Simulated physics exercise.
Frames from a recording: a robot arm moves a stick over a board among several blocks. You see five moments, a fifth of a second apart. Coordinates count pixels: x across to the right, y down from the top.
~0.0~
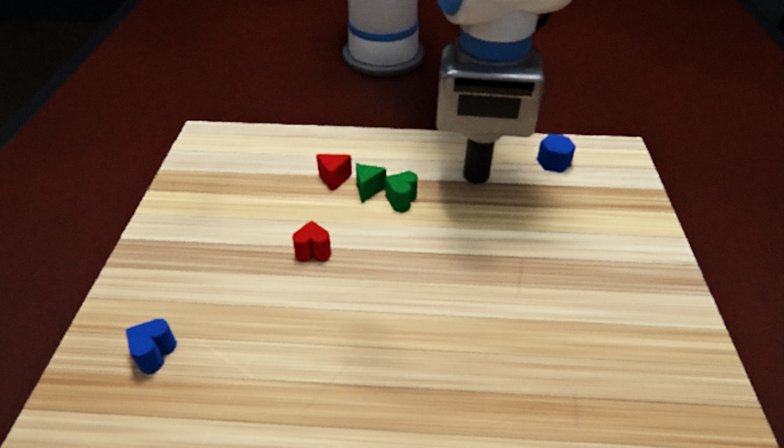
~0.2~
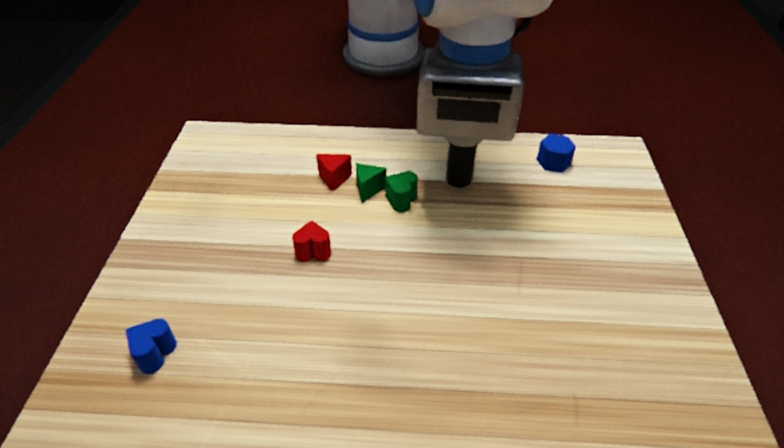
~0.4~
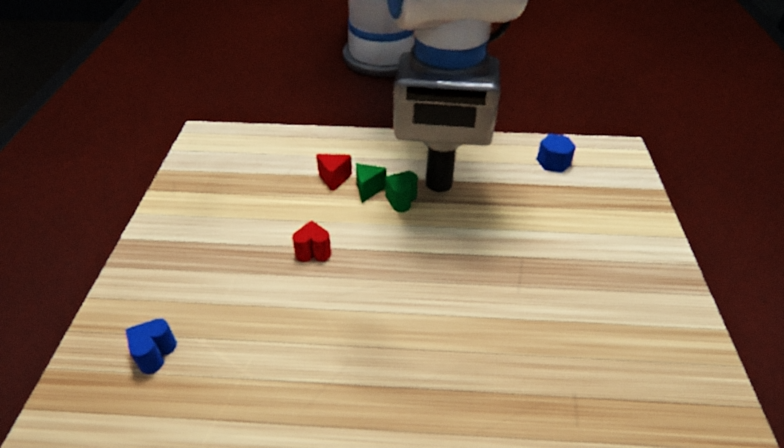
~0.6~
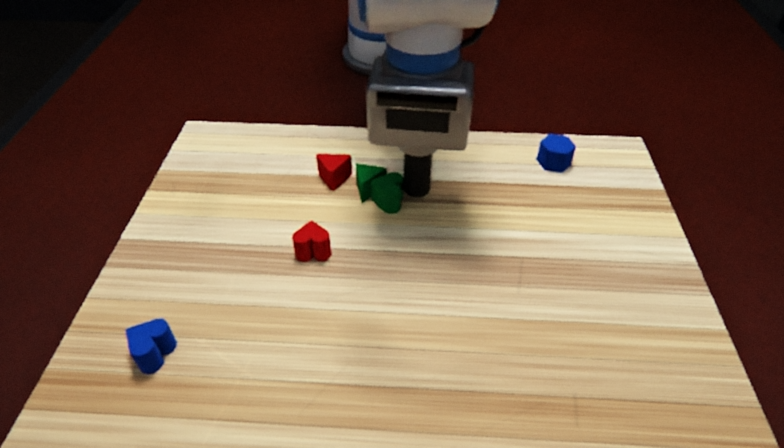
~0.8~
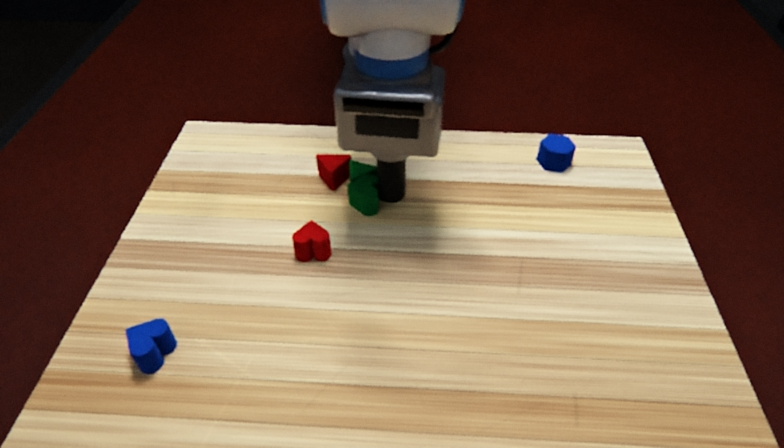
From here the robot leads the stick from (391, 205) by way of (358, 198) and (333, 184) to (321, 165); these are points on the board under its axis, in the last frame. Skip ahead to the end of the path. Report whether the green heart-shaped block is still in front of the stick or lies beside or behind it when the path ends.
It slips away.
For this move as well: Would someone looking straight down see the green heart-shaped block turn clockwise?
In short: No.
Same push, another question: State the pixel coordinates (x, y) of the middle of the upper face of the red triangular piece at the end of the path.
Its top middle will sit at (310, 133).
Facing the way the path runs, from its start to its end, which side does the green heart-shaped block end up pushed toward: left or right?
It is displaced to the left.
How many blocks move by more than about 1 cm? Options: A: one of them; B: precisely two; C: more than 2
The correct letter is C.
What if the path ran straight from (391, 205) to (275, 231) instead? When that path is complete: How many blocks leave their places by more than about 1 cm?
Blocks moved: One.
On the path given first. One third of the way, stick (357, 188); green triangular piece (351, 164), turned 35° clockwise; green heart-shaped block (332, 183), turned 20° anticlockwise.
Two thirds of the way, stick (331, 173); red triangular piece (320, 150); green triangular piece (348, 152), turned 55° clockwise; green heart-shaped block (318, 181), turned 55° anticlockwise.
At the end, stick (320, 155); red triangular piece (310, 133), turned 20° clockwise; green triangular piece (345, 148), turned 100° clockwise; green heart-shaped block (318, 181), turned 55° anticlockwise.
